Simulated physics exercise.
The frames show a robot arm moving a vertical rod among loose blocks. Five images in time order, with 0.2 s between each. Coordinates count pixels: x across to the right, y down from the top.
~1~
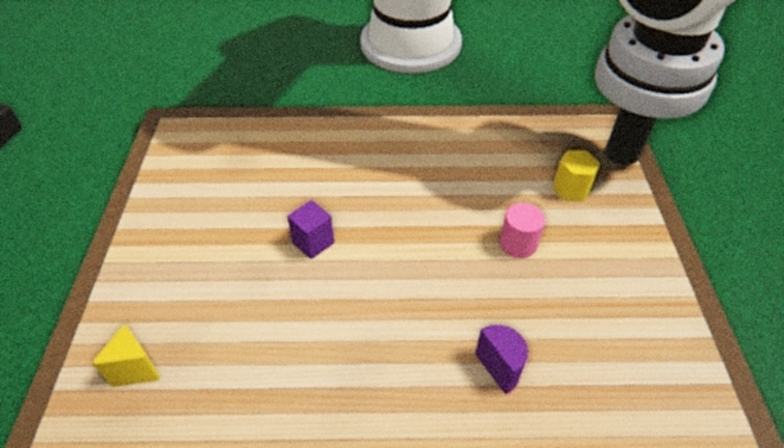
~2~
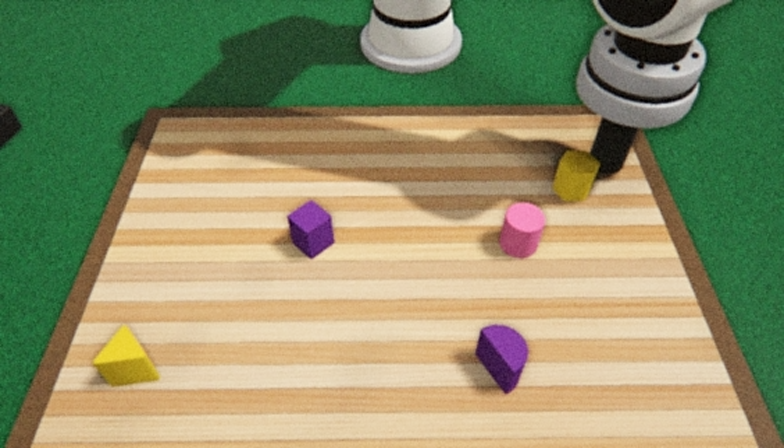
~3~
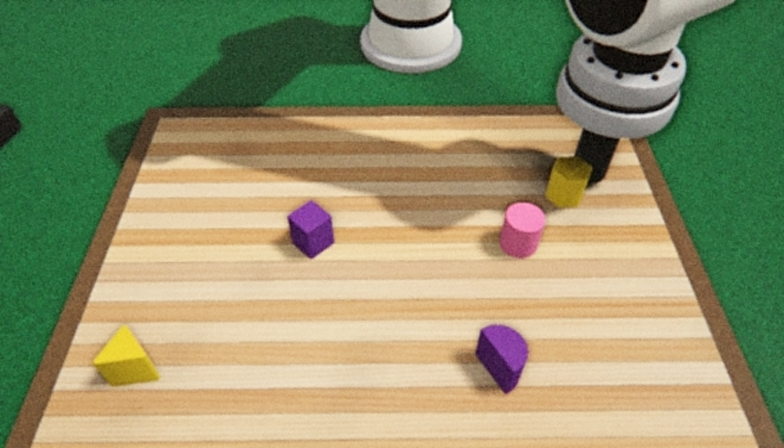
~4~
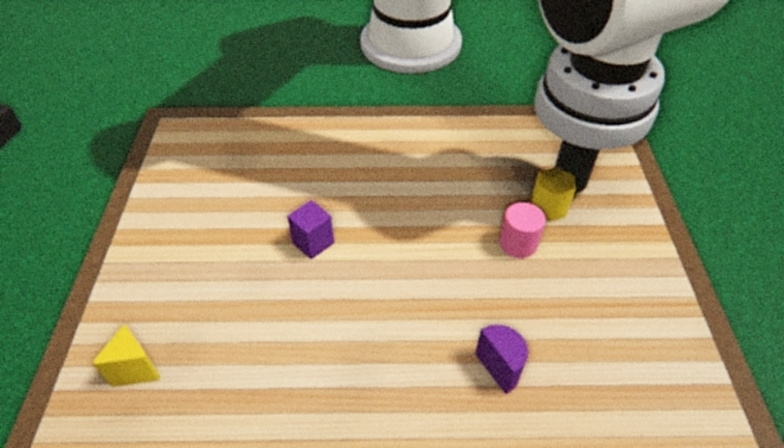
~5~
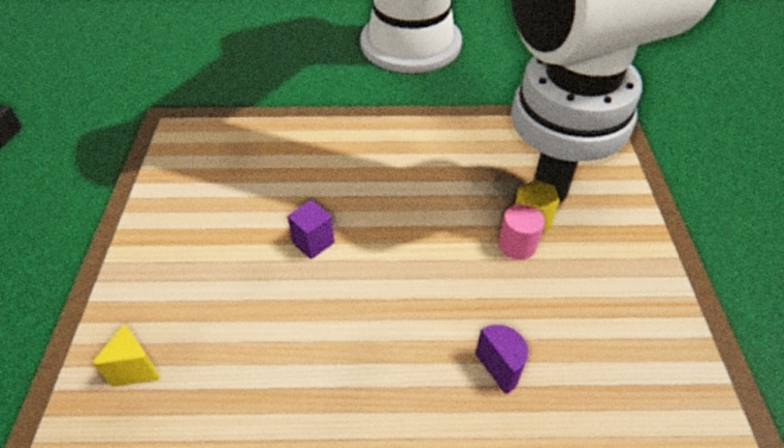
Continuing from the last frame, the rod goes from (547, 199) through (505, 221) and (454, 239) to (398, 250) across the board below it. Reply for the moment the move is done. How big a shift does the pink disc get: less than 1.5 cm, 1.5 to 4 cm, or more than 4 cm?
That block covers upwards of 4 cm.
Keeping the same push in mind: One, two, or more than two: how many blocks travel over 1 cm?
Total moved: Two.
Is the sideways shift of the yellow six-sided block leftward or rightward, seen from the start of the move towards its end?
It's pushed left.
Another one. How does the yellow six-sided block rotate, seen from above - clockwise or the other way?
If we look at it from overhead, the yellow six-sided block pivots counter-clockwise.
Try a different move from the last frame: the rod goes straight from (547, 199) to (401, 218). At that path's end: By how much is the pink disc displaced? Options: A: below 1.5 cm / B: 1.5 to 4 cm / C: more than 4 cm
I choose B.
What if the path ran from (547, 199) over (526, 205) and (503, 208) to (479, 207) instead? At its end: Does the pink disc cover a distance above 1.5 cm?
Yes, that is how it ends up.
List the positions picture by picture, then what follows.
The first picture shows rod's lower end at (622, 154); purple four-sided block at (309, 215); pink disc at (526, 216); yellow six-sided block at (580, 161).
The second picture shows rod at (605, 162); blocks still.
The third picture shows rod at (588, 172); yellow six-sided block at (573, 167).
The fourth picture shows rod at (569, 182); yellow six-sided block at (557, 180).
The fifth picture shows rod at (549, 192); purple four-sided block at (309, 215); pink disc at (525, 218); yellow six-sided block at (539, 193).
On the path given first. One third of the way, rod at (505, 215); pink disc at (503, 253); yellow six-sided block at (498, 221), turned 20° anticlockwise.
Two thirds of the way, rod at (454, 232); pink disc at (501, 268); yellow six-sided block at (469, 242), turned 85° anticlockwise.
At the end, rod at (398, 243); purple four-sided block still; pink disc at (501, 268); yellow six-sided block at (466, 243), turned 95° anticlockwise.
